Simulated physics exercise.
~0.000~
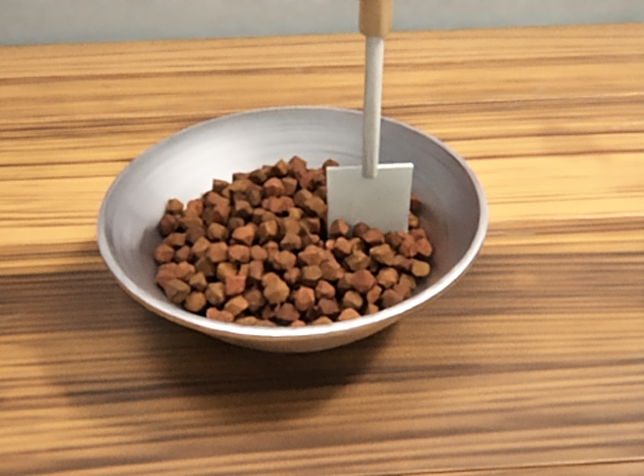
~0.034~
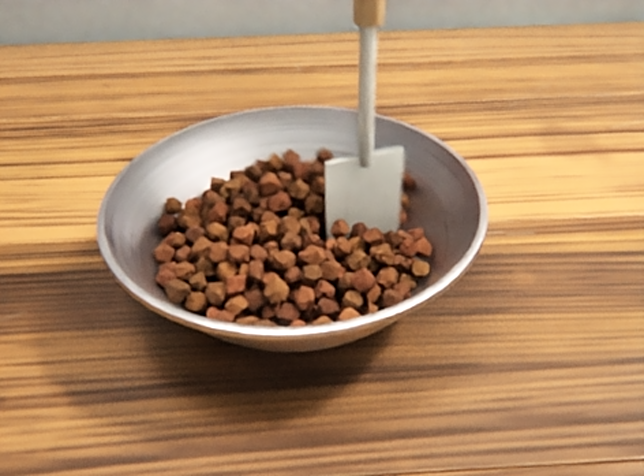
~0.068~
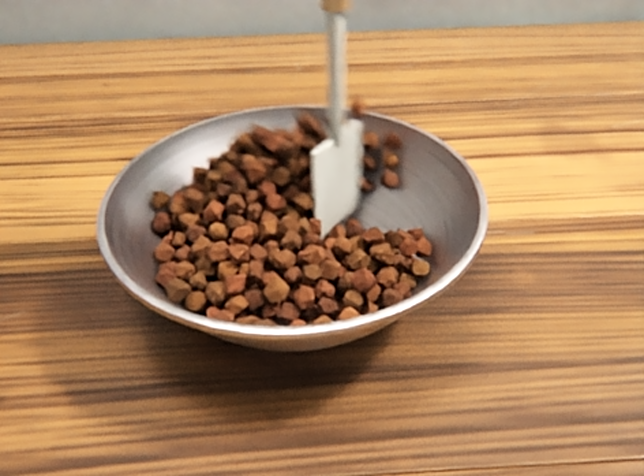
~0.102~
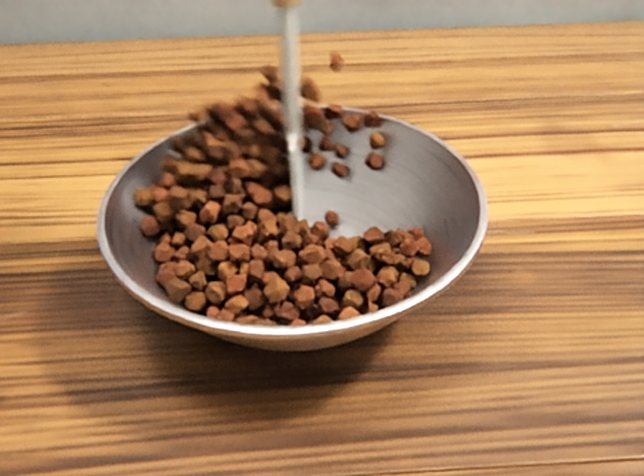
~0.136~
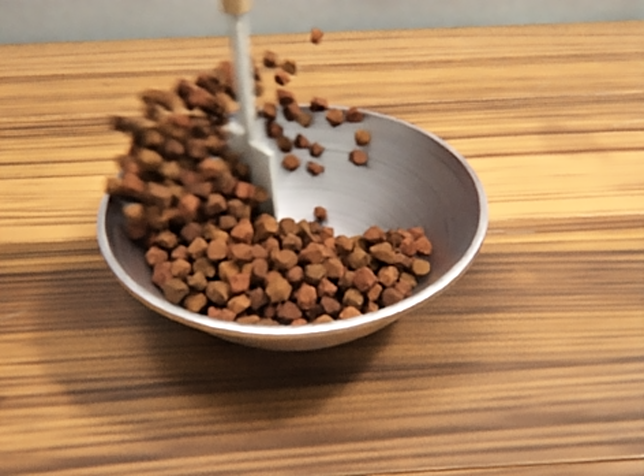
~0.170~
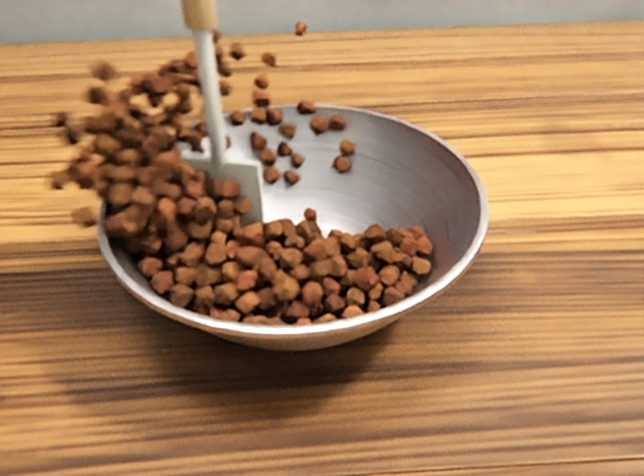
A metal bowl holds brown pellets as a spatula sweeps leftward, flinging some over the rim.
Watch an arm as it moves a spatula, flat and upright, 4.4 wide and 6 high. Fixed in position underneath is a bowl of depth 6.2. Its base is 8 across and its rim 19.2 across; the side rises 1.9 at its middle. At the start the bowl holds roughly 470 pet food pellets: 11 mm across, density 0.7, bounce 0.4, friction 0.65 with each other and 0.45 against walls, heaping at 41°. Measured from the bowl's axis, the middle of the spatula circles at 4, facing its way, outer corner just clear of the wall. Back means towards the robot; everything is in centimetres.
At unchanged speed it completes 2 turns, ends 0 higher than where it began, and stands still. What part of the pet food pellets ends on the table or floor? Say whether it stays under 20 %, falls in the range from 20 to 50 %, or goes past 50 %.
The share goes past 50 %.
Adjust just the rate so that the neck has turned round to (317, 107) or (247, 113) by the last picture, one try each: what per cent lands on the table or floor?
Around 25 and 50 per cent respectively.
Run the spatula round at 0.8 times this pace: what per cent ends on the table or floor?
That gives about 45 percent.
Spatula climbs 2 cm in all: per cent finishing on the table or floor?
40 per cent, roughly.
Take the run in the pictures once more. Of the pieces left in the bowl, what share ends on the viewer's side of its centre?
Some 45 per cent.
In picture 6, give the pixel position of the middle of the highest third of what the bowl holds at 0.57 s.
In the last picture it sits around (202, 286).
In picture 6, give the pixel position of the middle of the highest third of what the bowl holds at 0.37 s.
Centre estimate: Approx. (412, 159) px.
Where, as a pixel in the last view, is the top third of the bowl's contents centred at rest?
Looks like roughly (370, 217) to me.
After 0.37 s, 17° round, highest piece 12 above the table; 276 in the bowl, 127 on the table or floor, 64 in flight or on the tool.
After 0.57 s, 231° round, highest piece 9 above the table; 238 on the table or floor, 206 in the bowl, 23 in flight or on the tool.
After 0.87 s, 0° round, highest piece 5 above the table; 293 on the table or floor, 174 in the bowl.
After 1.57 s, 0° round, highest piece 5 above the table; 293 on the table or floor, 174 in the bowl.
At rest, 293 on the table or floor, 174 in the bowl. That is 63 % on the table or floor.
